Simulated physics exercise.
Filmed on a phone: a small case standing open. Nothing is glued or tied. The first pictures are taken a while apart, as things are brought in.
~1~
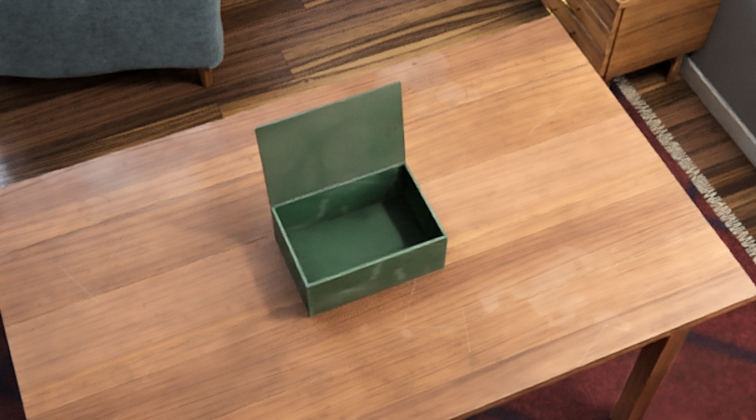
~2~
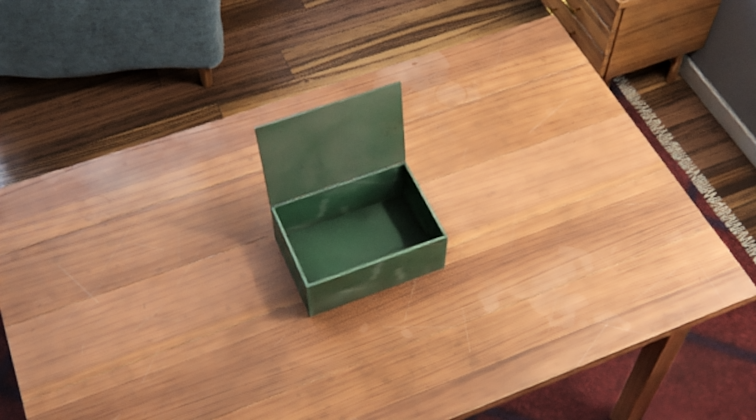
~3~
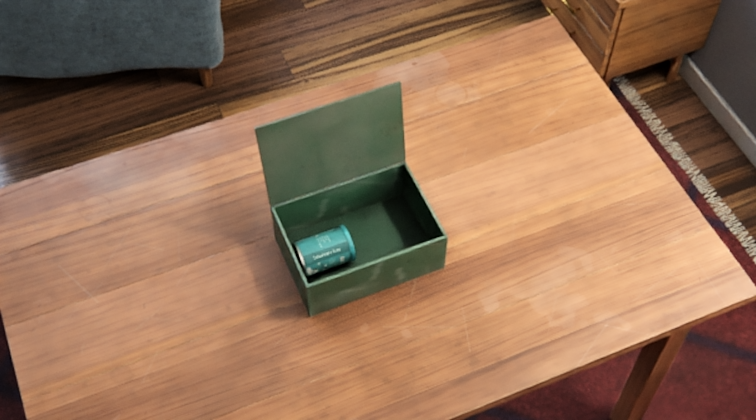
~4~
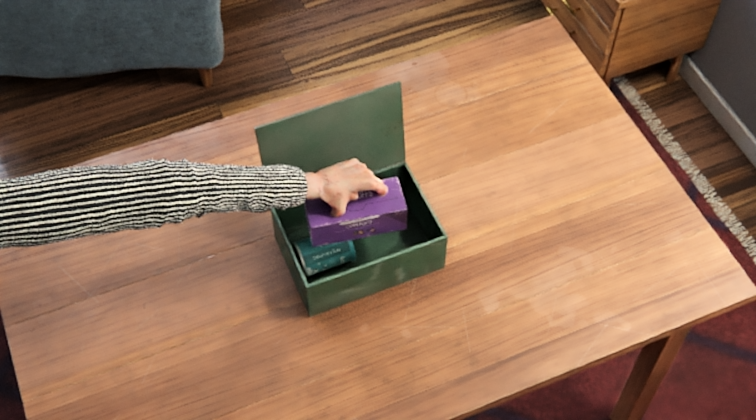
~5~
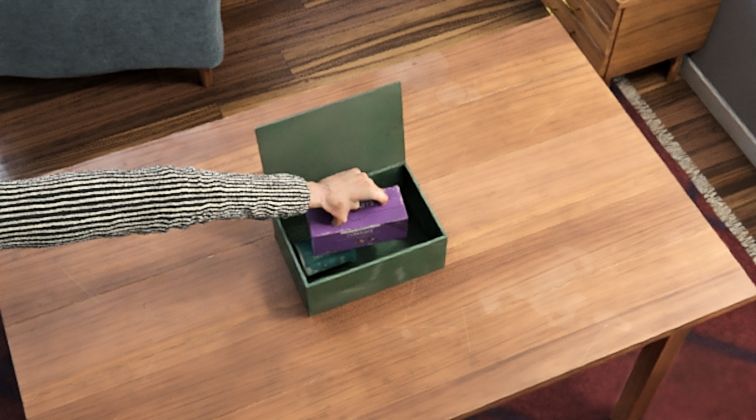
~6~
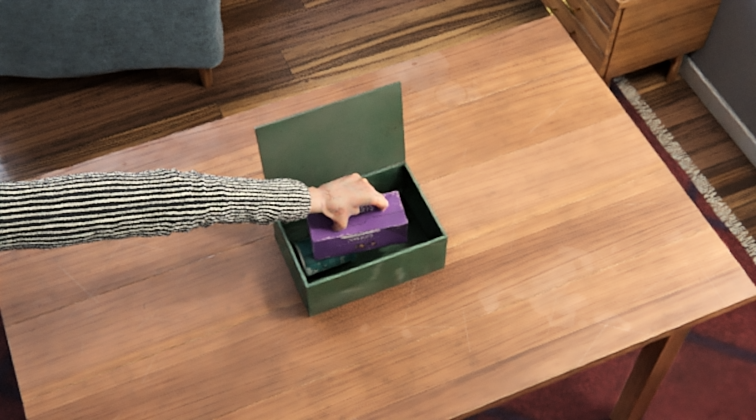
Turquoise tin appearing in an open green box on a wooden table, then a hand lowering a purple carton inside.
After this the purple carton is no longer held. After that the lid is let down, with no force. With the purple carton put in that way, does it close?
In the end the lid closes.
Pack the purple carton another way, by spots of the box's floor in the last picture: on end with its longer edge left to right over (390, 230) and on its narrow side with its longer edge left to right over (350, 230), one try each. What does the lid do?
In the first case it will not close; in the second case it sits on the rim.
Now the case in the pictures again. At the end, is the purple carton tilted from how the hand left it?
It ends up tilted.
Then, 0.60 s on from there, purple carton on its side near (358, 267); turquoise tin shifted a little.
Then, 1.50 s on from there, lid 66° above the rim; purple carton on its side near (358, 267); turquoise tin shifted about its own width.
Then, 2.10 s on from there, lid 21° above the rim; purple carton on its side near (358, 267); turquoise tin shifted about its own width.
In the end, lid shut; toppled in the box, purple carton; moved from the start, turquoise tin. At the end, from the last picture's camera, purple carton near (358, 267).
